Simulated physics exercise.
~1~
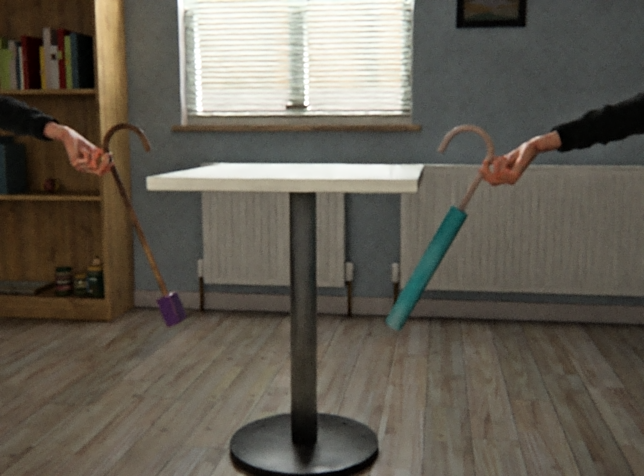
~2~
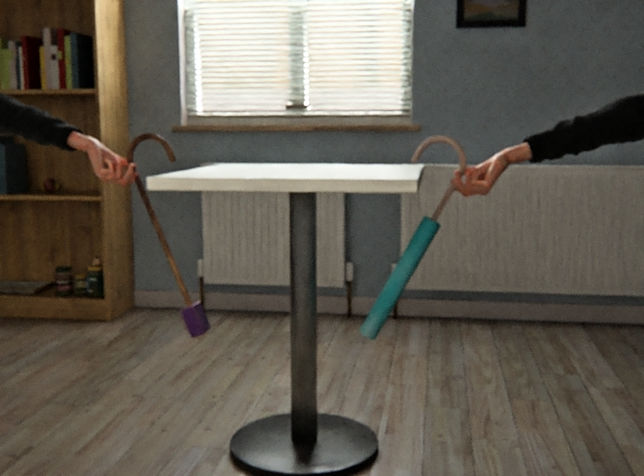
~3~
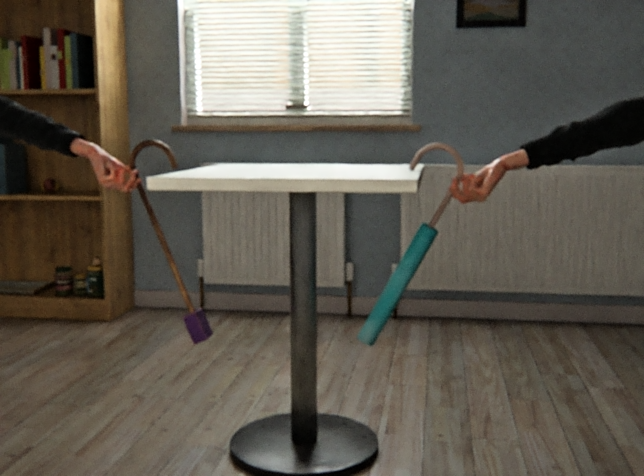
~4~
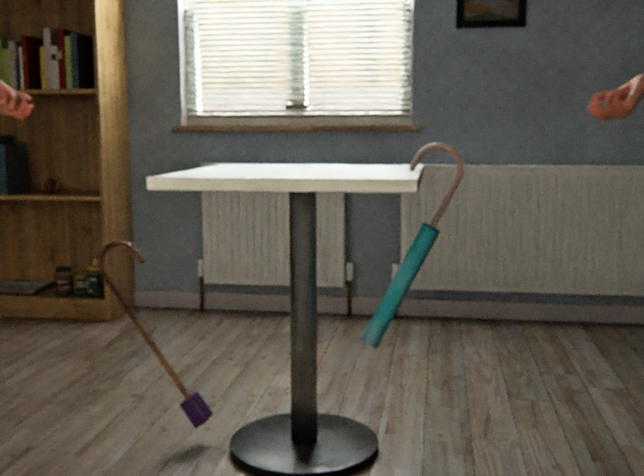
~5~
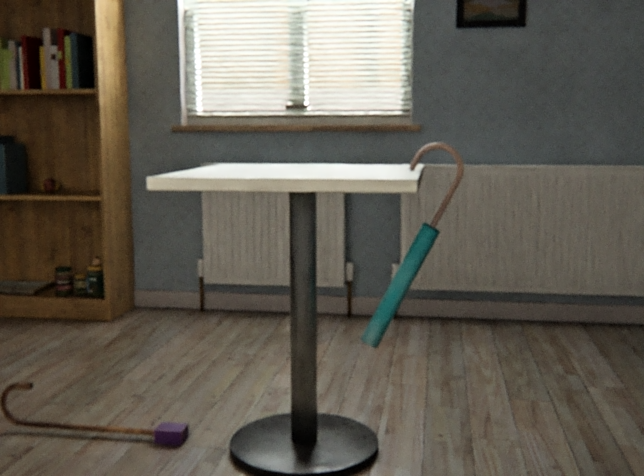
In a room with a wooden floor, two hands brought a purple brush and a turquoise umbrella to opposite edges of a white table by their crooks, then let go; the brush dropped to the floor on the left while the umbrella stayed hanging.
